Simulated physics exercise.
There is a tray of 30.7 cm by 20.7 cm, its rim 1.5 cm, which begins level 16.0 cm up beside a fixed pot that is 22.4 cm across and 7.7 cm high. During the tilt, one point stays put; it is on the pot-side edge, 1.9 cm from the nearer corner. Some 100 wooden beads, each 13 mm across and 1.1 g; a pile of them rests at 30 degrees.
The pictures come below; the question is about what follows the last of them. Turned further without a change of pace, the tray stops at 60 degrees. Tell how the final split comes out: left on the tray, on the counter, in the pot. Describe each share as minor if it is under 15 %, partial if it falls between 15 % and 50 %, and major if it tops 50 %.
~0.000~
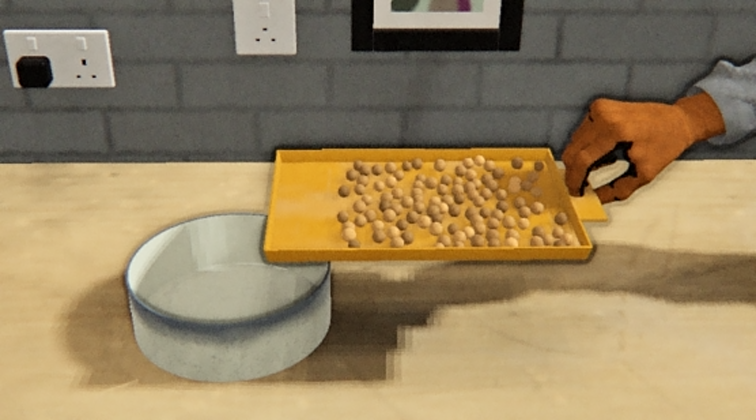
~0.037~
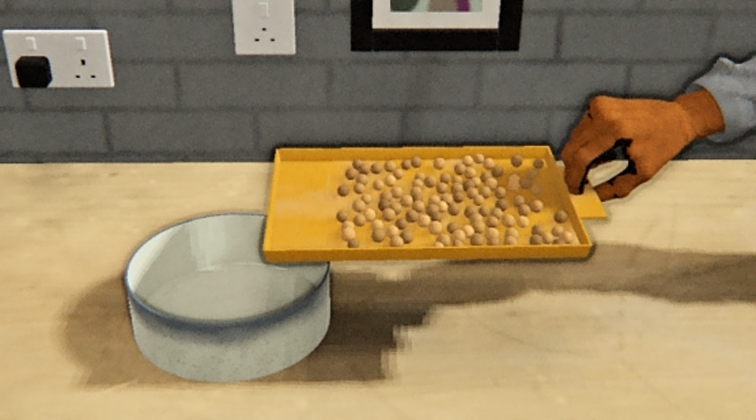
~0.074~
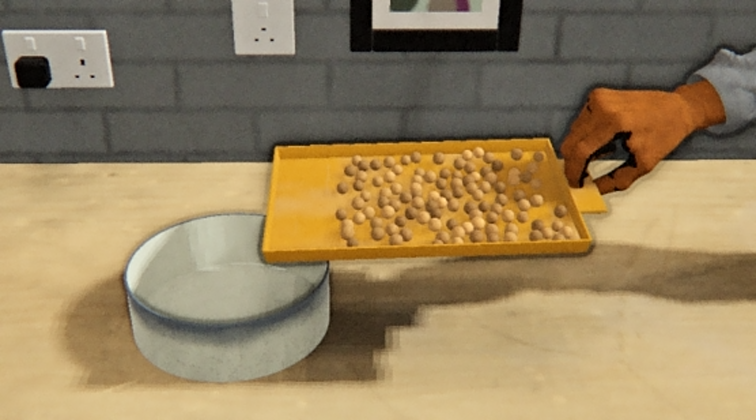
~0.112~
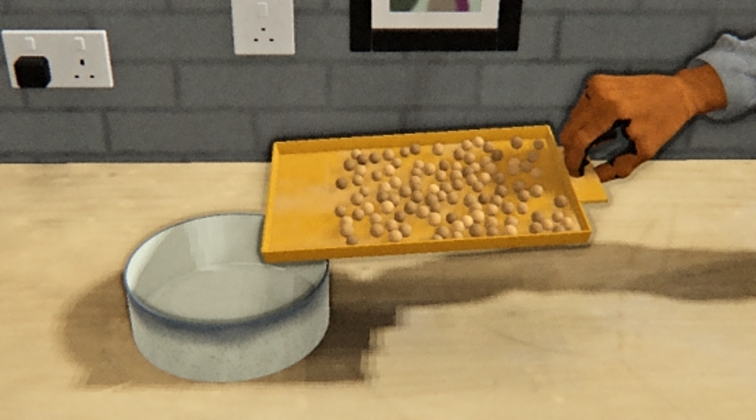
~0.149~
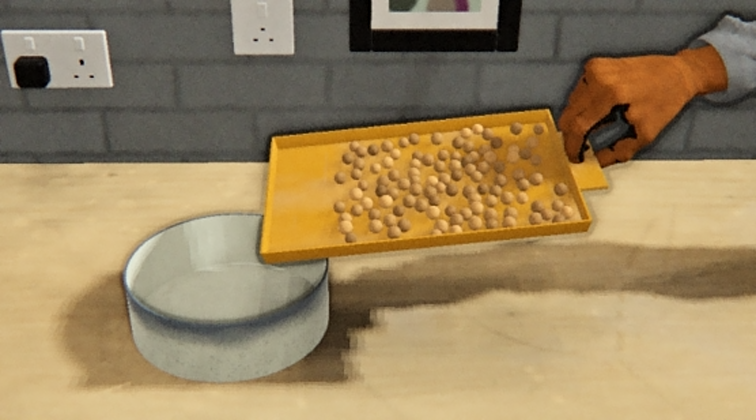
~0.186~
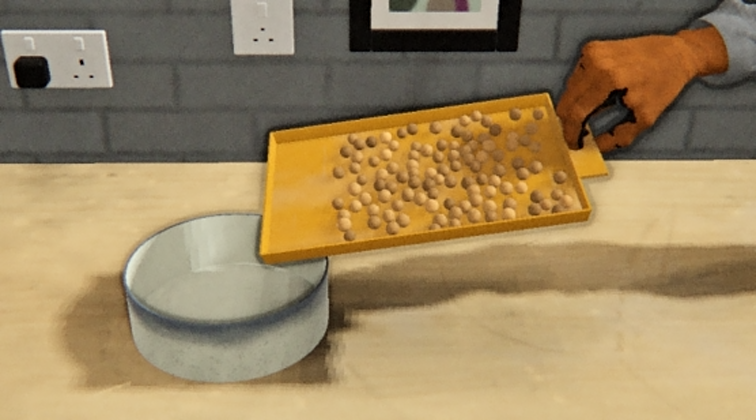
In the end tray: A majority share; counter: A reasonable amount; pot: A meagre amount.
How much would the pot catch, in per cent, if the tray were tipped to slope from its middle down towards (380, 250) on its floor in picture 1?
About 0 per cent.
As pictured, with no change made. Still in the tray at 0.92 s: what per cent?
Roughly 70 per cent.
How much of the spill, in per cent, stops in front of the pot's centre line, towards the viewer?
Roughly 100 per cent.
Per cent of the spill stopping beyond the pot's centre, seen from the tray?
I'd put it close to 70 per cent.
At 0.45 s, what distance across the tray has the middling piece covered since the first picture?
About 5 cm.
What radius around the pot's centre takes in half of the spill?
Close to 26 cm, give or take.
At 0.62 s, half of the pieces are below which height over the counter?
Height: Around 22 cm.
After 0.45 s, tilt 36 degrees; the tray holds 100 %, the pot 0 %.
After 0.62 s, tilt 52 degrees; the tray holds 100 %, the pot 0 %.
After 0.92 s, tilt 60 degrees; the tray holds 70 %, the pot 5 %.
In the end, at 2.2 s, tray 60 %, counter 35 %, pot 5 %.
